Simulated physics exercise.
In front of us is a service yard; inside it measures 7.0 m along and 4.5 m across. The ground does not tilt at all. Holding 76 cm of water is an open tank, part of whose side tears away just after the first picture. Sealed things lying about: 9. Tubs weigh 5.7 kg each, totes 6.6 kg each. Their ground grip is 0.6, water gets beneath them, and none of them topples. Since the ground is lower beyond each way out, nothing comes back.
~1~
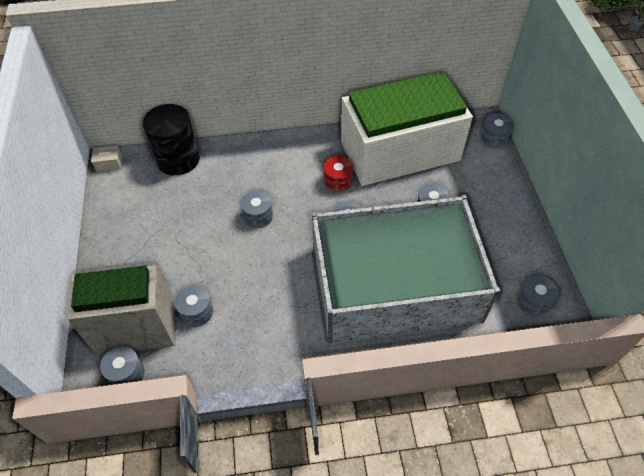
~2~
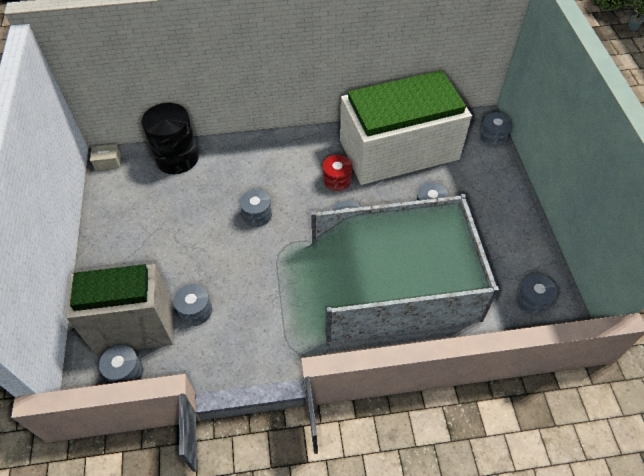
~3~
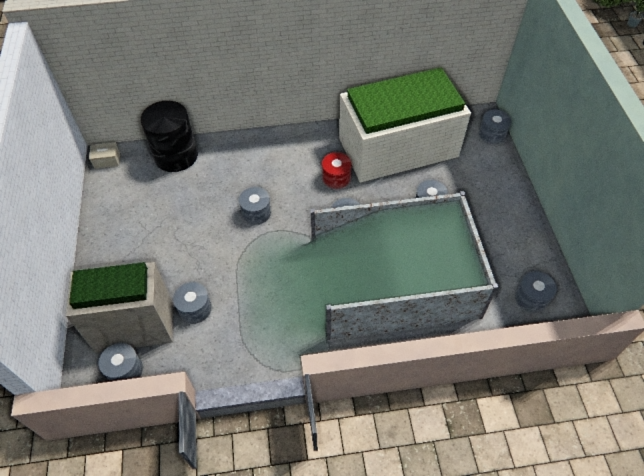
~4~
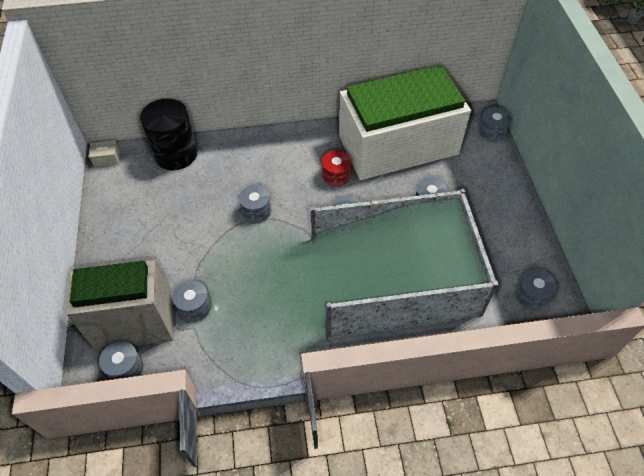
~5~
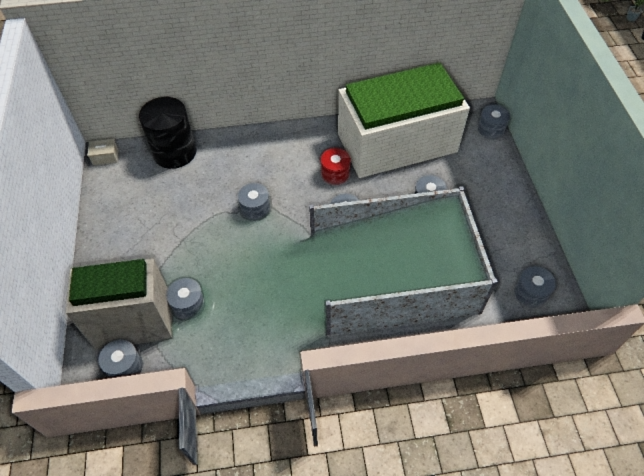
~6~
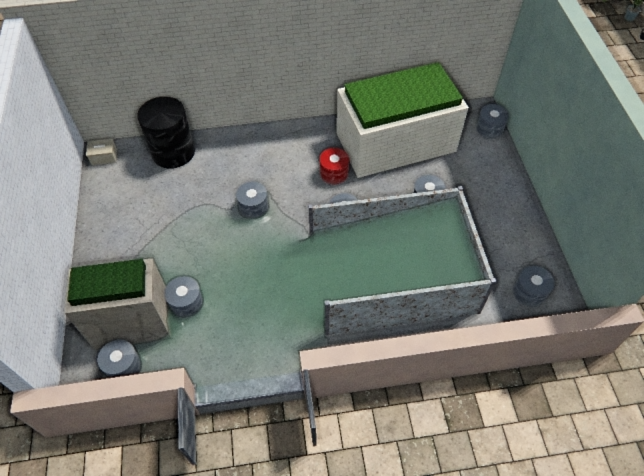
Greenish water poured from the left side of an open stone tank in a walled yard, spreading across the floor around the gray tubs and reaching a grass-topped block, while the tubs barely moved.
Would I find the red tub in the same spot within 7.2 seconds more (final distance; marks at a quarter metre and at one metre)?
When it settles, the red tub lies far from the start.
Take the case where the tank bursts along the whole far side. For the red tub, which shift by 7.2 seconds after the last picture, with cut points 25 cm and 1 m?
Afterwards the red tub is carried a long way.
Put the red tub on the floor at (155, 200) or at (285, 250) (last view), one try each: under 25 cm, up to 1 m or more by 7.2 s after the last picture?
In turn: It gets carried off; it ends far away.
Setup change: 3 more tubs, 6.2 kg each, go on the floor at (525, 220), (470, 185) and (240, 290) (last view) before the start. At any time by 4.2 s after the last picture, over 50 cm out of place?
Note, same order as listed: Inside the limit, inside the limit, beyond the limit.
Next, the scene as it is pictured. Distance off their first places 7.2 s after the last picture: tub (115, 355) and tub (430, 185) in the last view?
Taking them in turn, the shifts are 20 cm and 120 cm.
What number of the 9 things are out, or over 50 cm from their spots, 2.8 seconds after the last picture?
My count gives 3.
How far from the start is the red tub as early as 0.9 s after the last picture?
Roughly 0 centimetres by that point.
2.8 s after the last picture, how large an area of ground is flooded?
Roughly 17 m2 of it is wet.
Then, 0.9 s after the last picture the red tub is near (334, 159), 0.0 m from its start, aground; 0 of 9 are out; 2 afloat.
Then, 2.8 s after the last picture the red tub is near (334, 159), 0.0 m from its start, aground; 0 of 9 are out; 3 afloat.
Then, 4.8 s after the last picture the red tub is near (351, 172), 0.4 m from its start, afloat; 0 of 9 are out; 5 afloat.
Then, 7.2 s after the last picture the red tub is near (461, 148), 1.9 m from its start, afloat; 0 of 9 are out; 8 afloat.
